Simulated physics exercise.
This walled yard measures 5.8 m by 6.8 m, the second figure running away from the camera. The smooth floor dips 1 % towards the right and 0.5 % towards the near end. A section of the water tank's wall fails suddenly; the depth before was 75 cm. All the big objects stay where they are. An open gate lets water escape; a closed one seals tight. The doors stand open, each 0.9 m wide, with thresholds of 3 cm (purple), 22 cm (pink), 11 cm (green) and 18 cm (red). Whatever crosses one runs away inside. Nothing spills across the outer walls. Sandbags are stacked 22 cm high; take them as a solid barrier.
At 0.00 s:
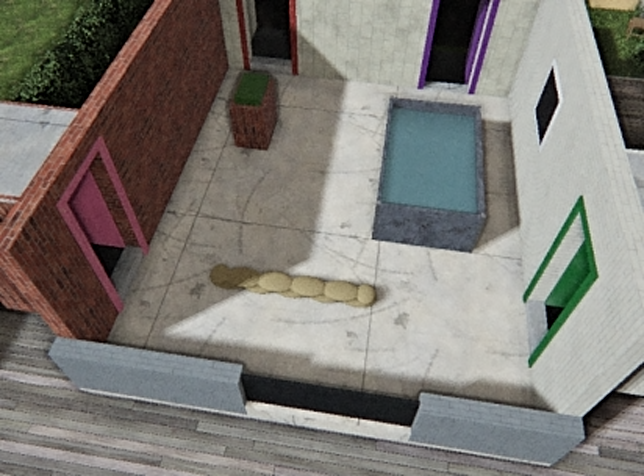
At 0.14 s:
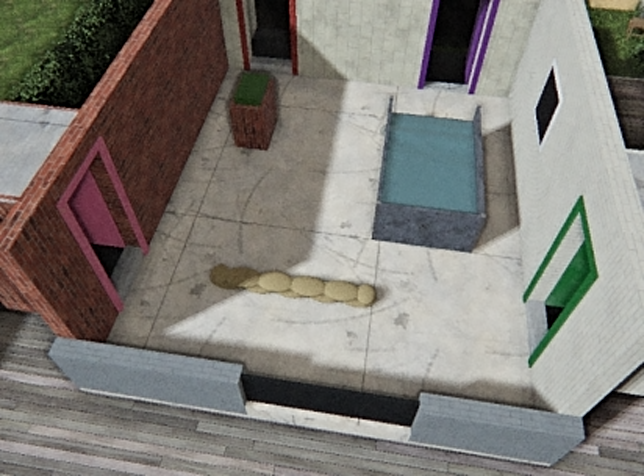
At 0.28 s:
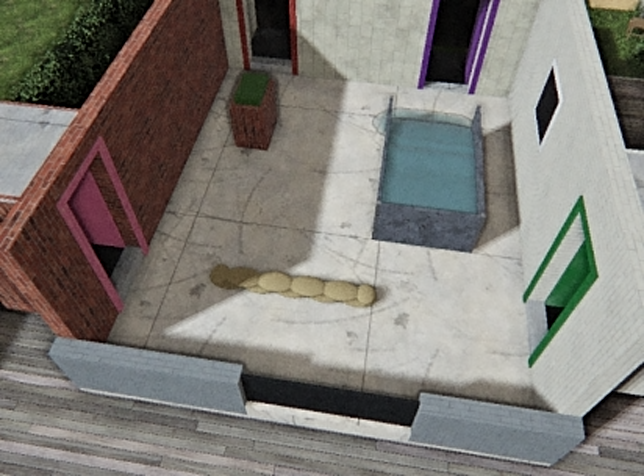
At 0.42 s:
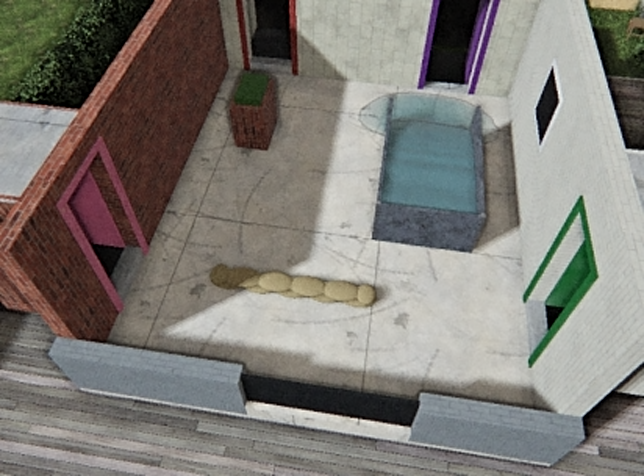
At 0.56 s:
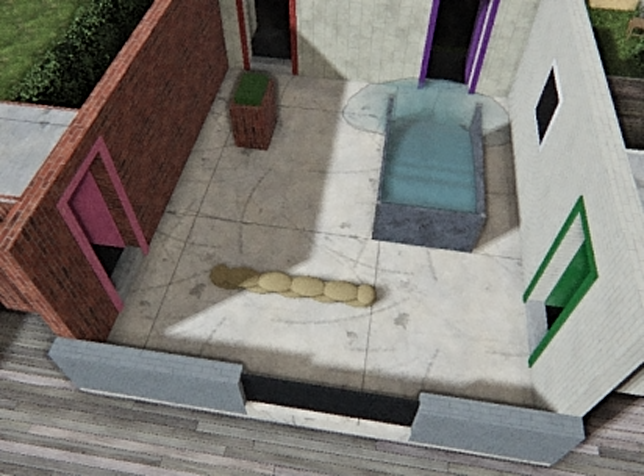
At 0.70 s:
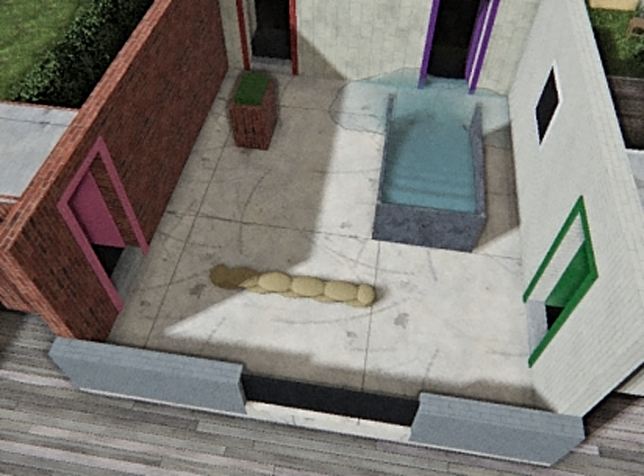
Water poured out of the far side of the stone tank in the walled yard and spread across the floor toward the back wall and purple doorway, while the row of sandbags stayed put.
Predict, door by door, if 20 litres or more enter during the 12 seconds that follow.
Door by door: At the purple door it exceeds the limit; at the pink door it keeps below the limit; at the green door it stays under the limit; at the red door it keeps below the limit.
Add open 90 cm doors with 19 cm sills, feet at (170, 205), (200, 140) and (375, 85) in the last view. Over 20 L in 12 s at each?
In that order: Under, not over, above.
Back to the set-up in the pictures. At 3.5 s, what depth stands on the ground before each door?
In cm: Purple 21, pink 0, green 0, red 6.
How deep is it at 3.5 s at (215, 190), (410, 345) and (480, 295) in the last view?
Roughly 2, 0 and 2 cm, in turn.
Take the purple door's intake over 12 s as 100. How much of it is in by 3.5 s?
About 75 per cent.
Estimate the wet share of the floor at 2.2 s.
About 25 per cent.
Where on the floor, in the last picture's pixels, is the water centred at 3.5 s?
Around (384, 138).
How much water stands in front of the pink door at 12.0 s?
Some 5.0 cm.
After 1.4 s water covers 15 % of the floor and is deepest (43 cm) near (410, 89); purple door 25 cm at the sill, 223 L in, pink door not reached, green door not reached, red door 2 cm at the sill, 0 L in.
After 2.2 s water covers 25 % of the floor and is deepest (38 cm) near (410, 89); purple door 35 cm at the sill, 482 L in, pink door not reached, green door not reached, red door 7 cm at the sill, 0 L in.
After 3.5 s water covers 40 % of the floor and is deepest (23 cm) near (217, 96); purple door 21 cm at the sill, 749 L in, pink door not reached, green door not reached, red door 6 cm at the sill, 0 L in.
After 7.0 s water covers 90 % of the floor and is deepest (12 cm) near (523, 419); purple door 8 cm at the sill, 935 L in, pink door 2 cm at the sill, 0 L in, green door 5 cm at the sill, 0 L in, red door 8 cm at the sill, 0 L in.
After 12.0 s water covers 95 % of the floor and is deepest (11 cm) near (524, 433); purple door 5 cm at the sill, 971 L in, pink door 5 cm at the sill, 0 L in, green door 8 cm at the sill, 0 L in, red door 3 cm at the sill, 0 L in.
